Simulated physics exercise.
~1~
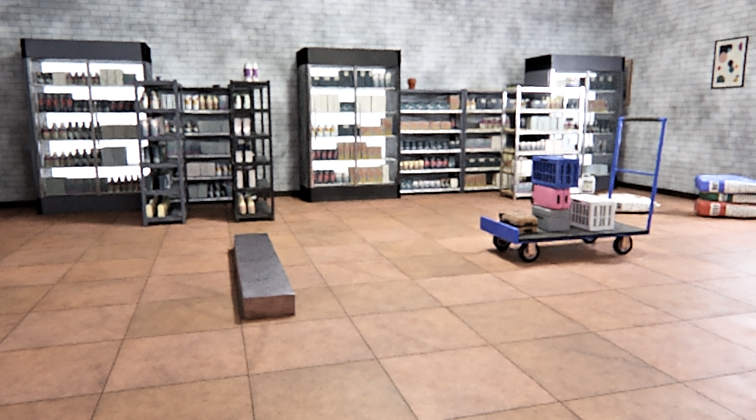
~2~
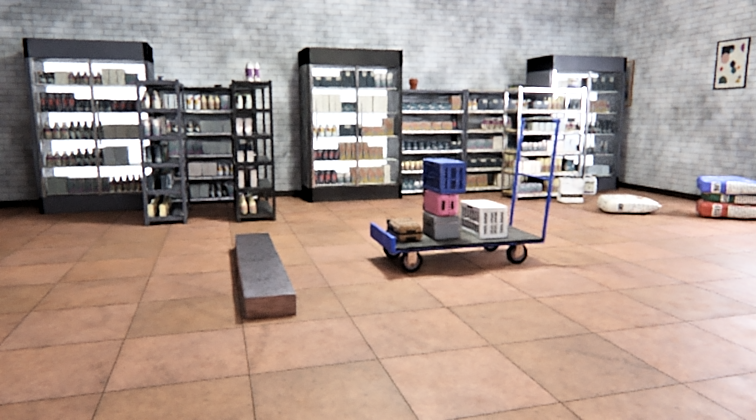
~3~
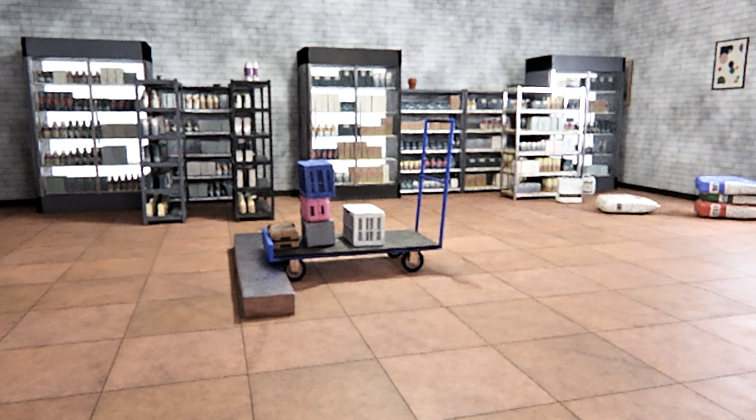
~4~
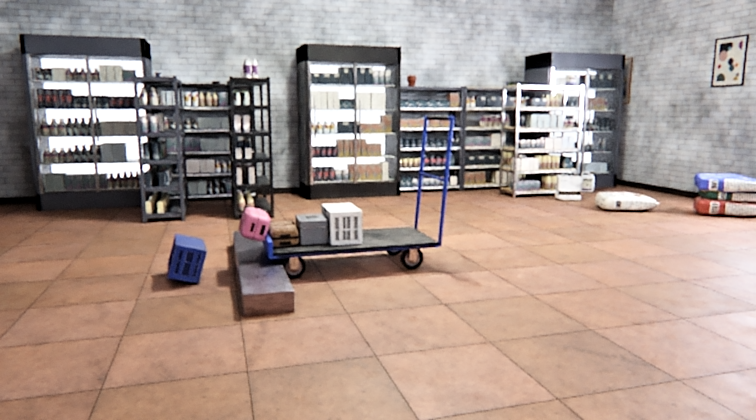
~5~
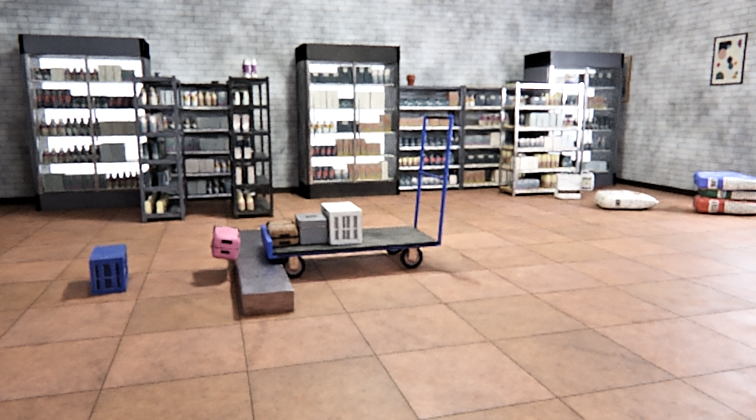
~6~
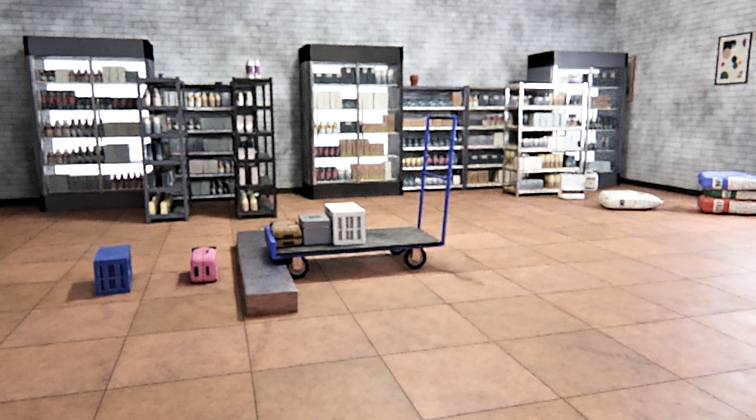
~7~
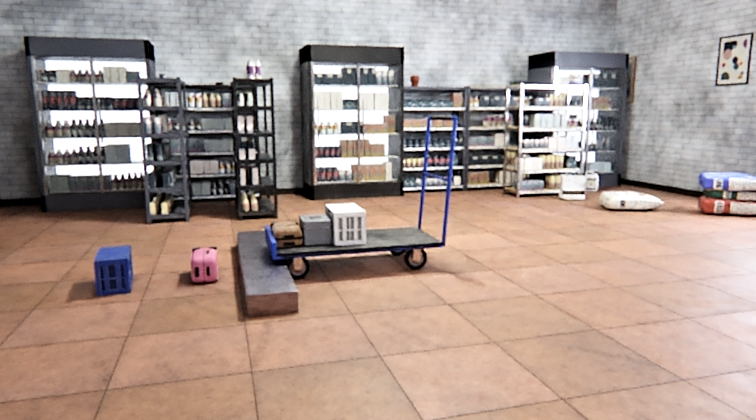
In this clip, a blue-handled trolley carrying crates and cases rolls left across a tiled storeroom and stops against a low kerb. The stacked blue crate and pink suitcase tumble over it onto the floor, while the white crate, grey toolbox and brown suitcase stay aboard.
